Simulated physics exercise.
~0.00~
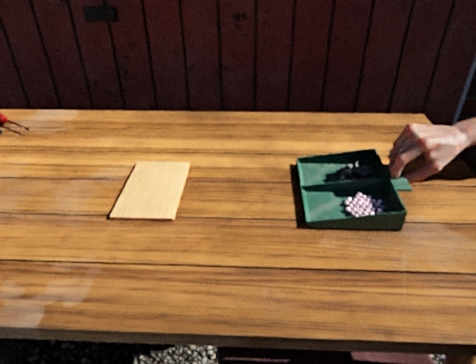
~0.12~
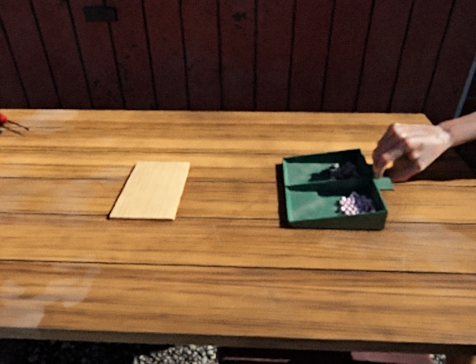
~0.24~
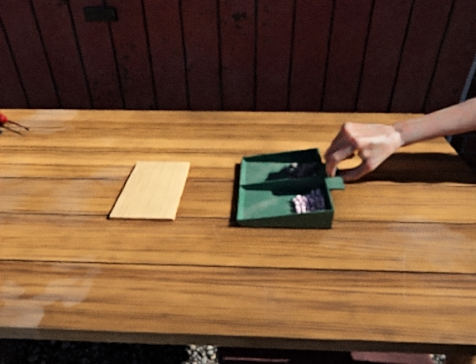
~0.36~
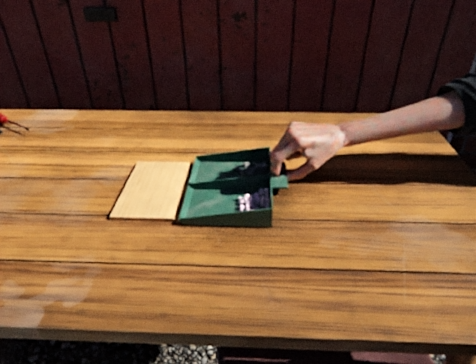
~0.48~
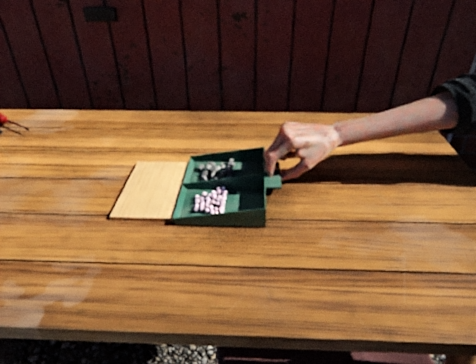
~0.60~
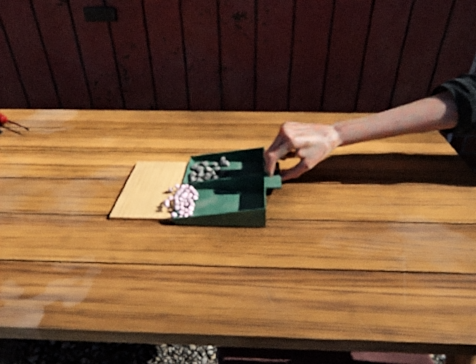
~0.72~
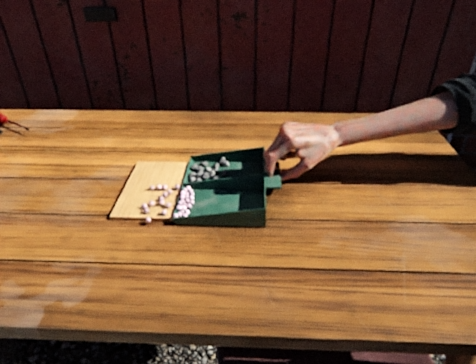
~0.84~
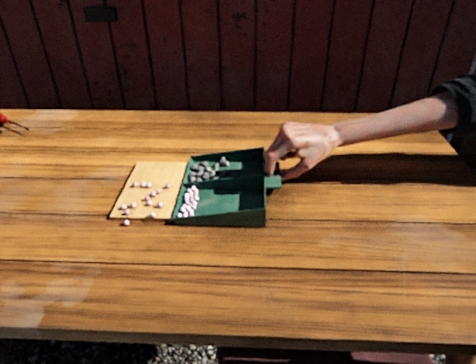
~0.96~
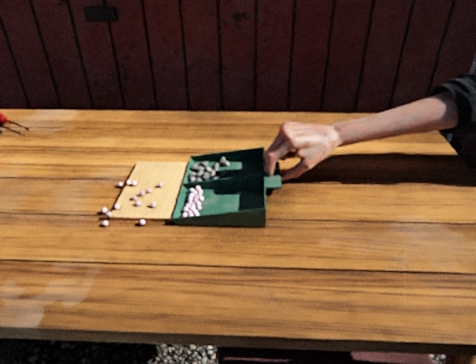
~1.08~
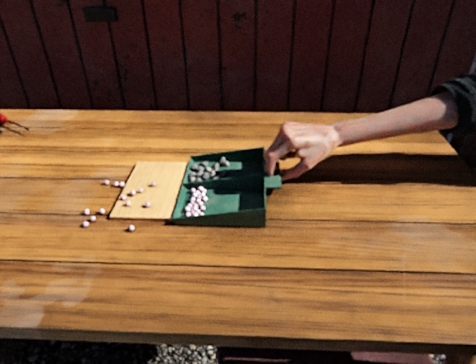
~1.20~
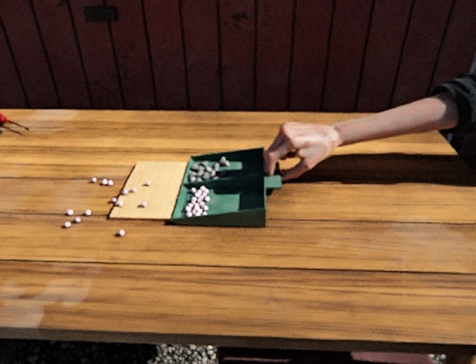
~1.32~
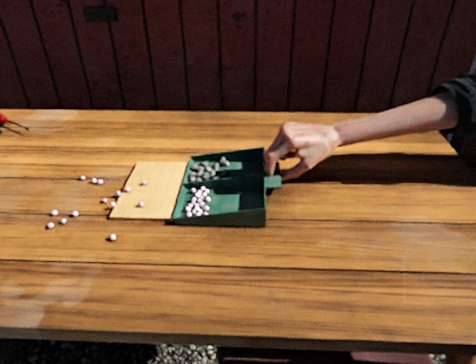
At first, a hand holds the right end of a shallow green tray on a wooden table, with two batches of small loose pieces in separate compartments and a flat pale board lying to the left. The hand slides the tray leftward until it meets the board and stops. Both batches shift towards the tray's left rim, and part of the front one, pinkish white balls, spills over onto the board. Some roll on past it across the table. In the end, the tray rests against the board, most front balls remain inside, and the back batch stays in completely.
